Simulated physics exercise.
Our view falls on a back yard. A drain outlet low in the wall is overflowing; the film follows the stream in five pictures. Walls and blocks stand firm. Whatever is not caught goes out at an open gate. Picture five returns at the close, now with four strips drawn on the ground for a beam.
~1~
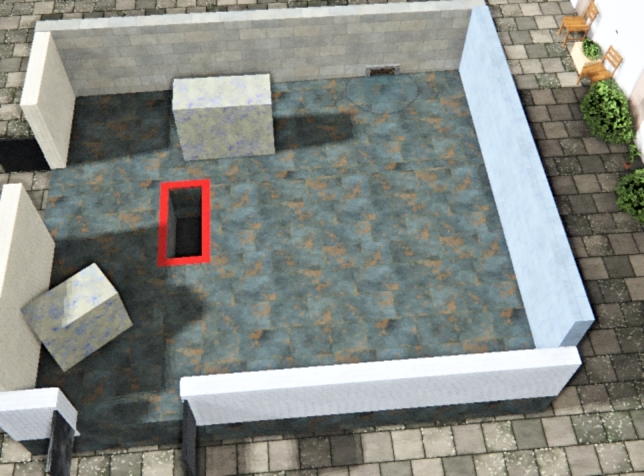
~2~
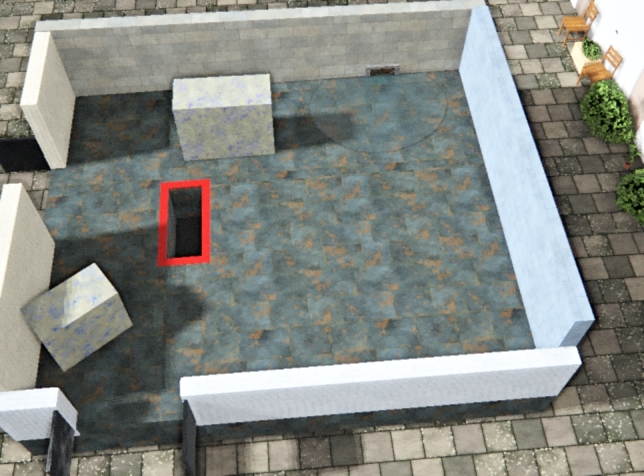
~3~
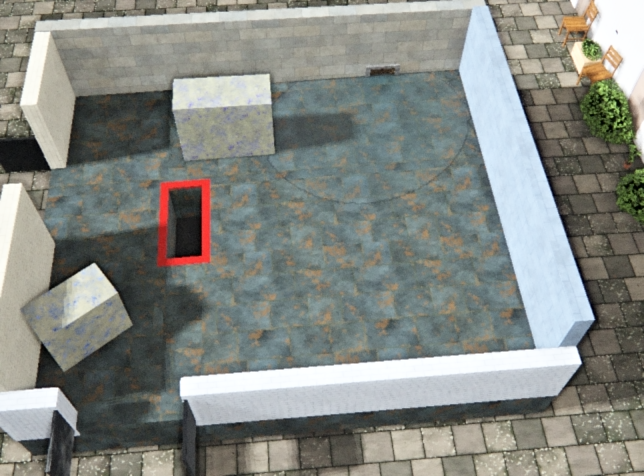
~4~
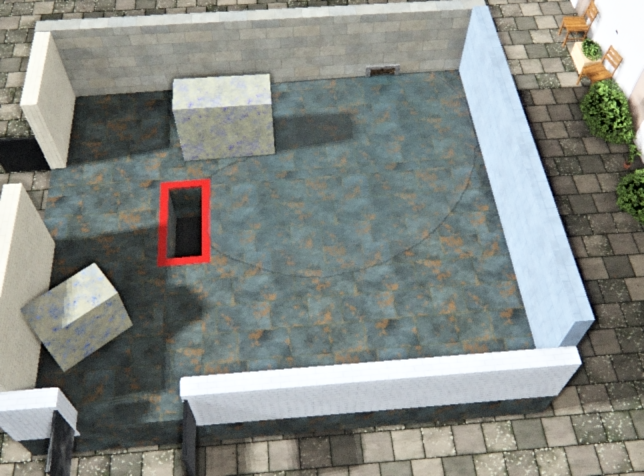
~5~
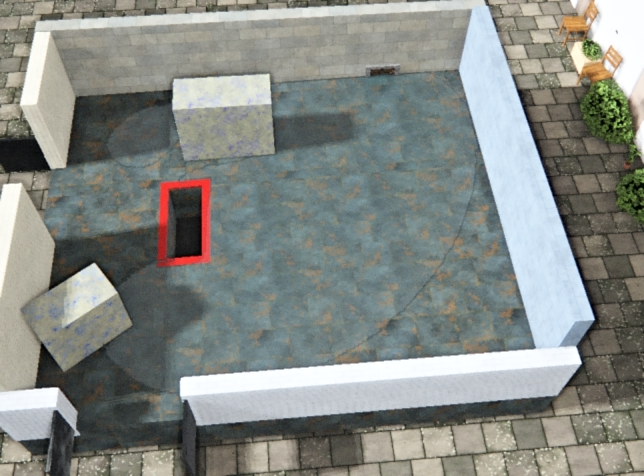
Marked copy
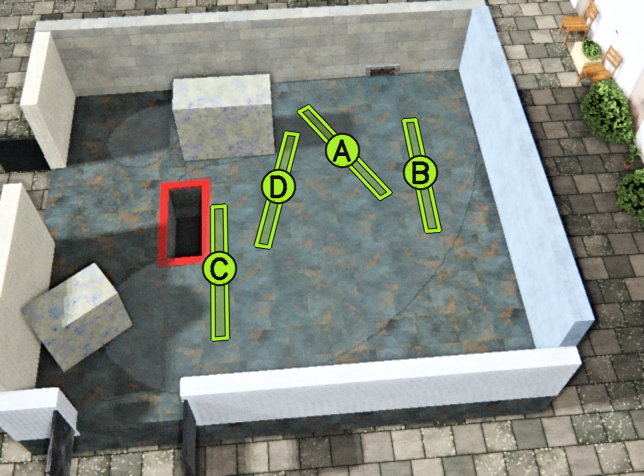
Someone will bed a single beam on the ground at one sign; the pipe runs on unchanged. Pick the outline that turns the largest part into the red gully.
Go for B.
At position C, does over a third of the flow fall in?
No.
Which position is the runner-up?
Here it is position C.
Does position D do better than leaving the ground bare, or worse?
It is worse.
On the marked copy, A from (304, 109) to (385, 195); B from (433, 230) to (409, 120); C from (220, 338) to (218, 206); D from (262, 246) to (292, 133).
With A, next to none of the stream goes into the red gully, about 97 % out by the gates.
With B, about 26 % of the stream goes into the red gully, about 74 % out by the gates.
With C, about 15 % of the stream goes into the red gully, about 82 % out by the gates.
With D, about 5 % of the stream goes into the red gully, about 94 % out by the gates.
